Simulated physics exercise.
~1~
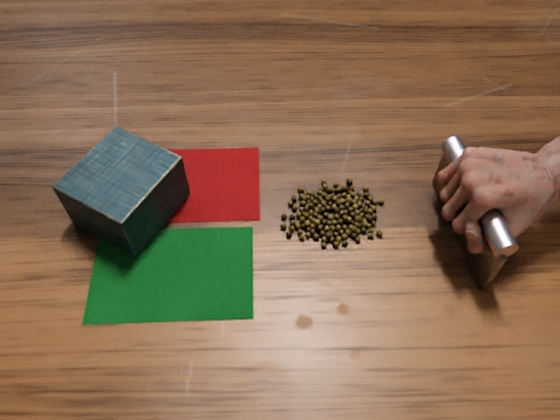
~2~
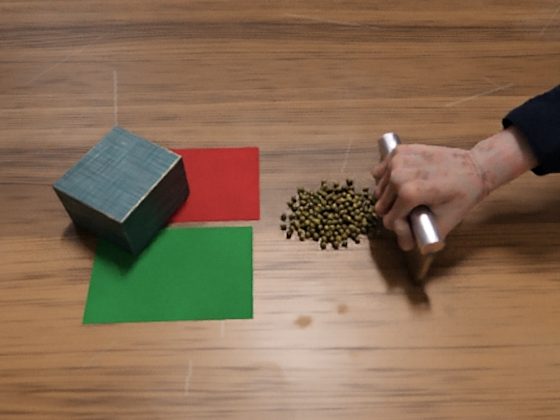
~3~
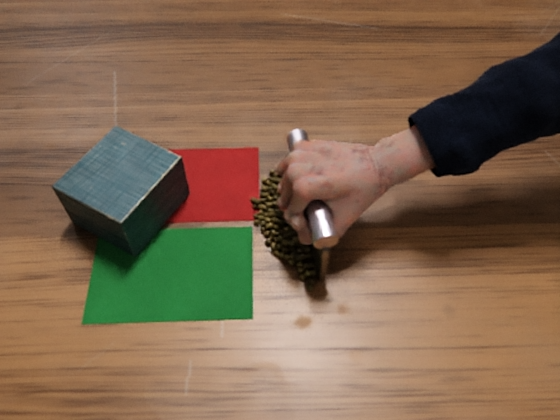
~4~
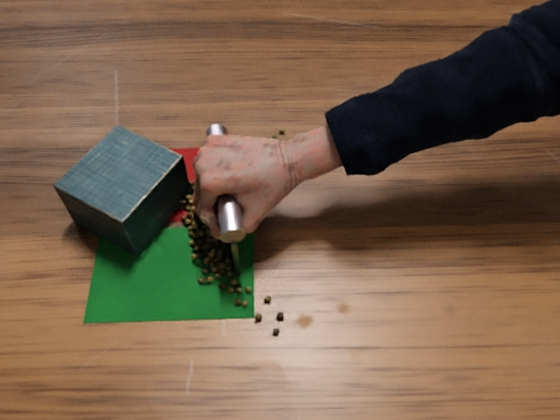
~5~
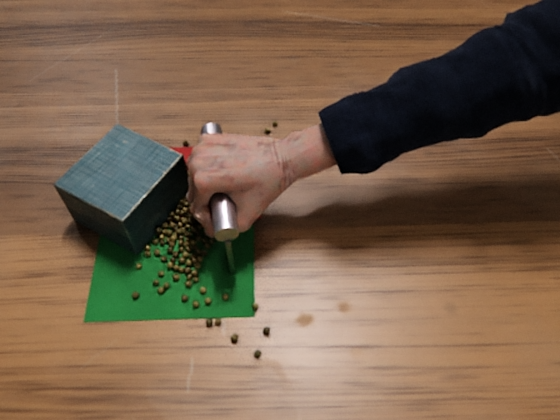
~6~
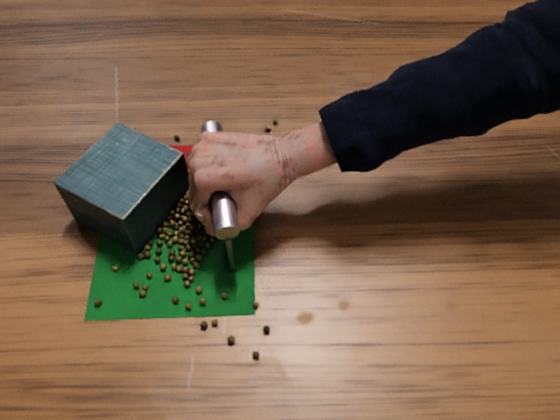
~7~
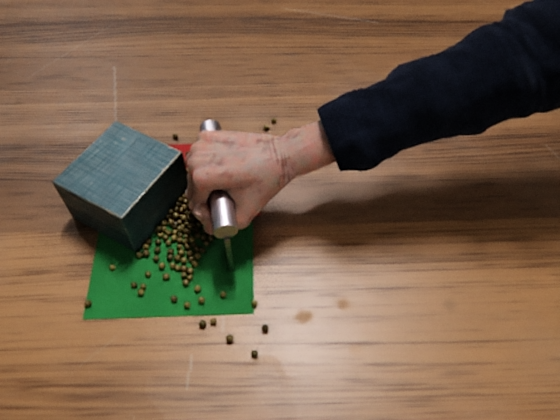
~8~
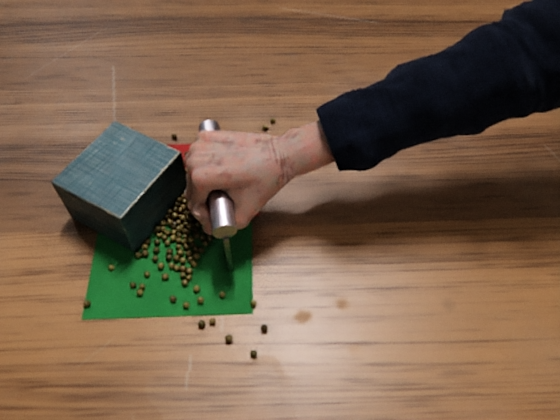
At first, a hand holds a scraper with a metal handle to the right of a loose heap of small greenish pellets on a wooden table, with a teal block and red and green sheets to the left. The hand slides the scraper leftwards until it meets the heap and bunches it into a narrow band. It pushes the pellets onto the coloured sheets and up to the block, where they spread down over the green sheet. The scraper then stops beside the block. In the end, the hand stays there, pellets lie scattered across the green sheet, and a few strays rest on bare wood.
